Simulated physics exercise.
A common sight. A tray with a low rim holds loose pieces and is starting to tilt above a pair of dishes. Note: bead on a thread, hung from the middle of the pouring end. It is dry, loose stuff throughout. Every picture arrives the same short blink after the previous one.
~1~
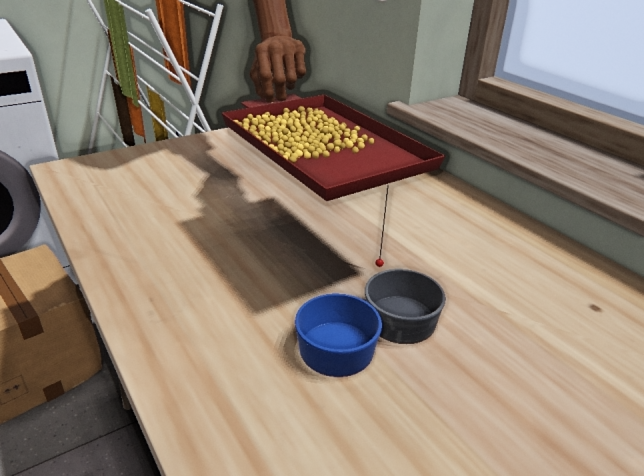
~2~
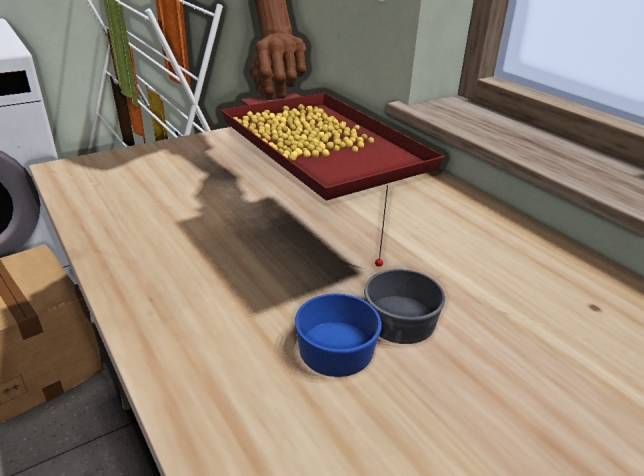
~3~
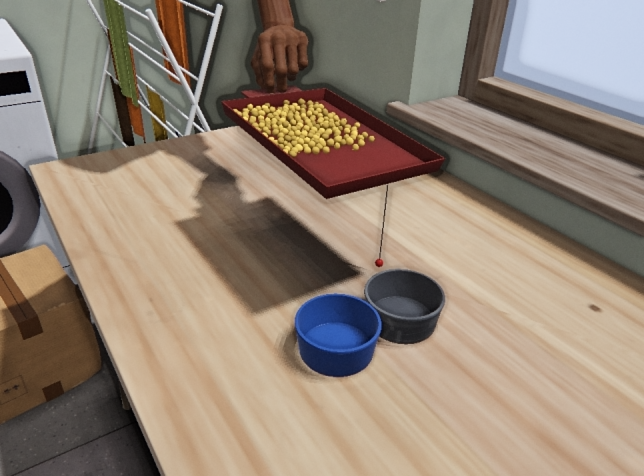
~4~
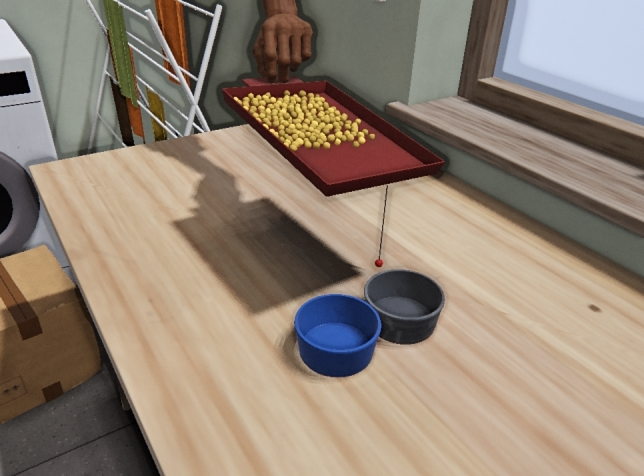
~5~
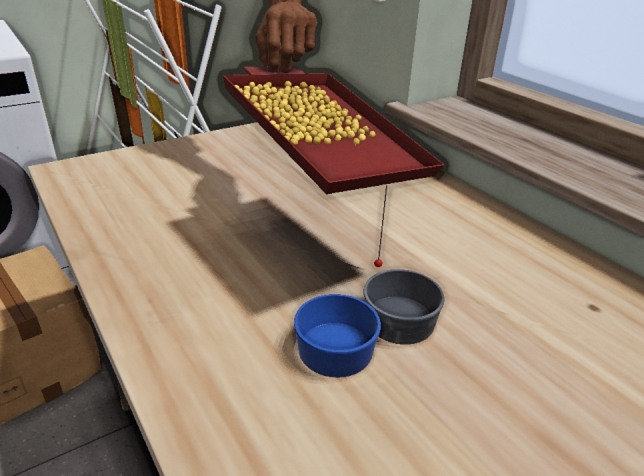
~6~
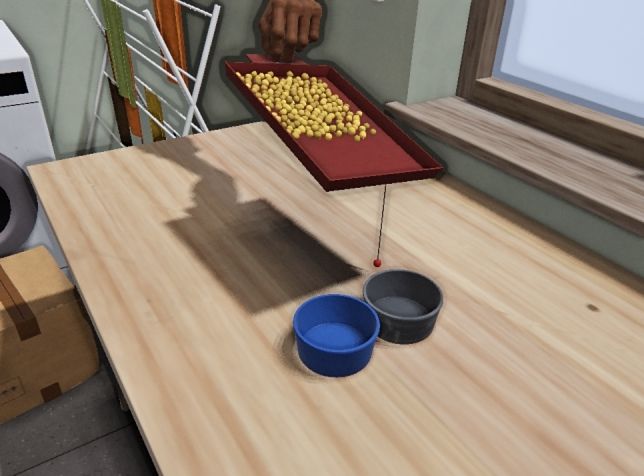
Above a wooden table, a hand slowly tilts a red tray of yellow balls.
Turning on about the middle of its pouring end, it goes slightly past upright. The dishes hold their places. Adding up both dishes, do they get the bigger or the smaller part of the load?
They get the smaller part.
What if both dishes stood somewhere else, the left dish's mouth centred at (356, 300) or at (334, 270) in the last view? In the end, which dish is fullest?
In the first try it's the one on the right, and in the second it's the one on the right.
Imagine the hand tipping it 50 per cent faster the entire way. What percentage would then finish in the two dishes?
It would be some 10 in a hundred.
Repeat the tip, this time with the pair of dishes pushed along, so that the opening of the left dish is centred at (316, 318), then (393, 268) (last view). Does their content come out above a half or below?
Try 1: A lesser share; try 2: The greater share.
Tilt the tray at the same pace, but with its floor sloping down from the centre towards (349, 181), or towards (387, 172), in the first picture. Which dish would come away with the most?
So, the dish at the left the first time round, the dish at the right the second.
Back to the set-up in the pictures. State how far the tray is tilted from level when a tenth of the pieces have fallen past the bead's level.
Close to 70° of tilt at that moment.
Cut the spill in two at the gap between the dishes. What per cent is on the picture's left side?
Estimate: Near 0 per cent.
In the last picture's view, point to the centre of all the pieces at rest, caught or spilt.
Near (431, 287).
Shortly afterwards, tray tipped steeply; all but a few on the tray; only a few outside both; a little in the air.
Next, tray tipped right over; near two thirds on the tray; only a few in the right dish; near a quarter outside both; a little in the air.
Some moments later, tray tipped past a quarter turn; a little in the right dish; all but a few outside both.
In the end, tray tipped past a quarter turn; none at all in the left dish; a little in the right dish; all but a few outside both.
